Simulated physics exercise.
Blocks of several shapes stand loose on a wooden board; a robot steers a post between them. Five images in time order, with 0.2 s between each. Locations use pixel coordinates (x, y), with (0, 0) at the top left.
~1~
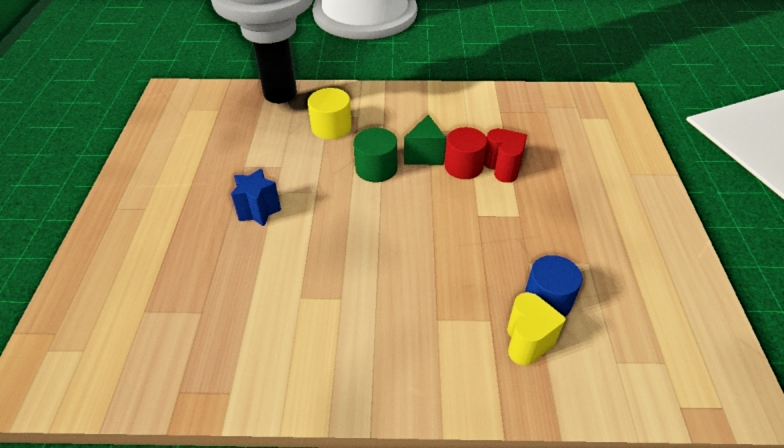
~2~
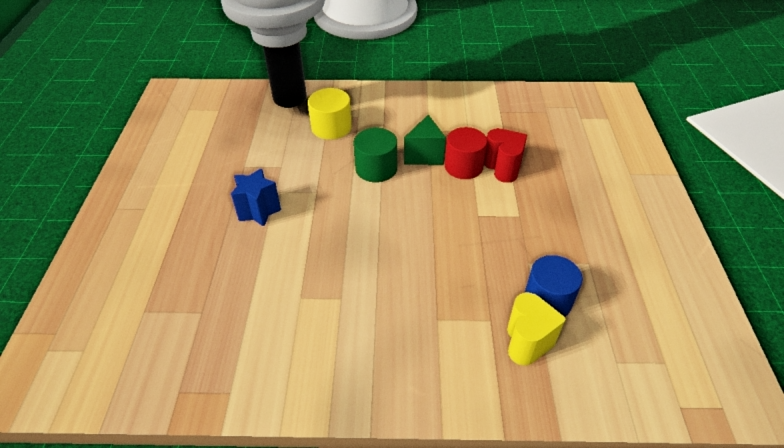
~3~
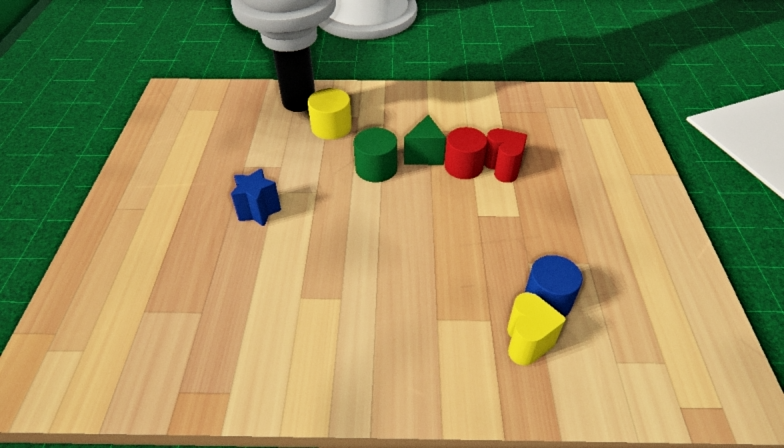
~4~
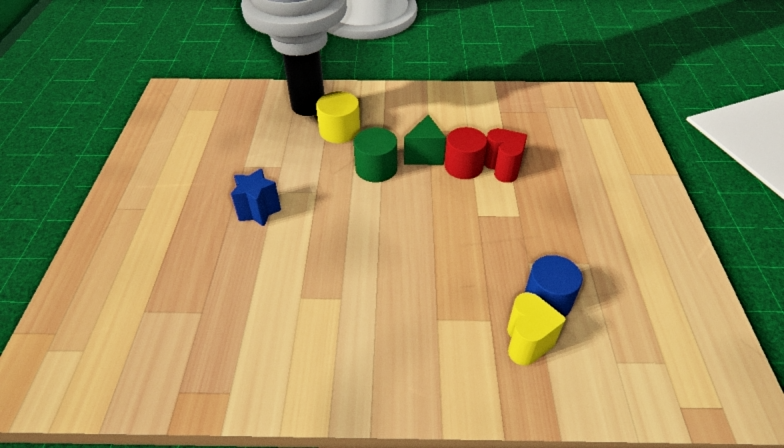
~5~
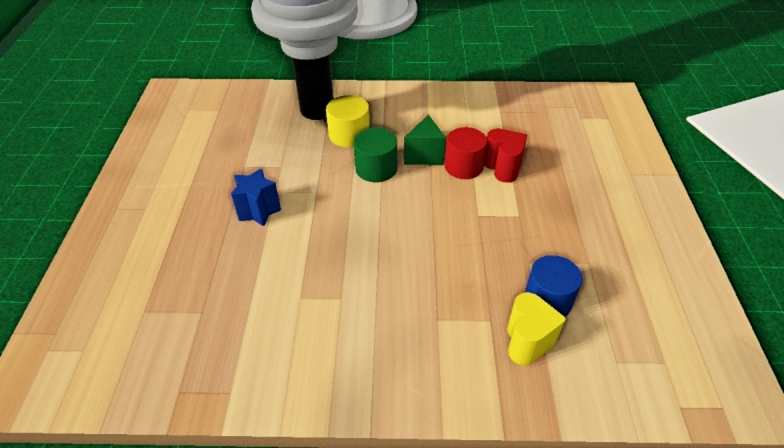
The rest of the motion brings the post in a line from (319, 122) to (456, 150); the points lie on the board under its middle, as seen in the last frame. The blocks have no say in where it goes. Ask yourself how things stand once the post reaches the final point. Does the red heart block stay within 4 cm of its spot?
I expect so.
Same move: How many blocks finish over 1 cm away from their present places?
The answer will be at least three.
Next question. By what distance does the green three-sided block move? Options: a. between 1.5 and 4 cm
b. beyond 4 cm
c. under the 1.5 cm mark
That would be b.
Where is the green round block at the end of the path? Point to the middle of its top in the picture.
I'd place it at (385, 154), taking the centre of its top.
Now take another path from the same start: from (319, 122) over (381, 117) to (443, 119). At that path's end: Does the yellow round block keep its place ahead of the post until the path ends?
Going by the path, no.
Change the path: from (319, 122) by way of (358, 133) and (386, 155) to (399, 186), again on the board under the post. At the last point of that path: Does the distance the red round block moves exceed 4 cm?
No
On the path given first. One third of the way, post (363, 120); yellow round block (390, 120); green round block (383, 148).
Two thirds of the way, post (410, 130); yellow round block (425, 137); green round block (385, 154); green three-sided block (451, 155); red round block (478, 142); red heart block (513, 139), turned 10° clockwise.
At the end, post (458, 139); yellow round block (436, 145); green round block (385, 154); green three-sided block (457, 167); red round block (481, 144); red heart block (514, 139), turned 15° clockwise.
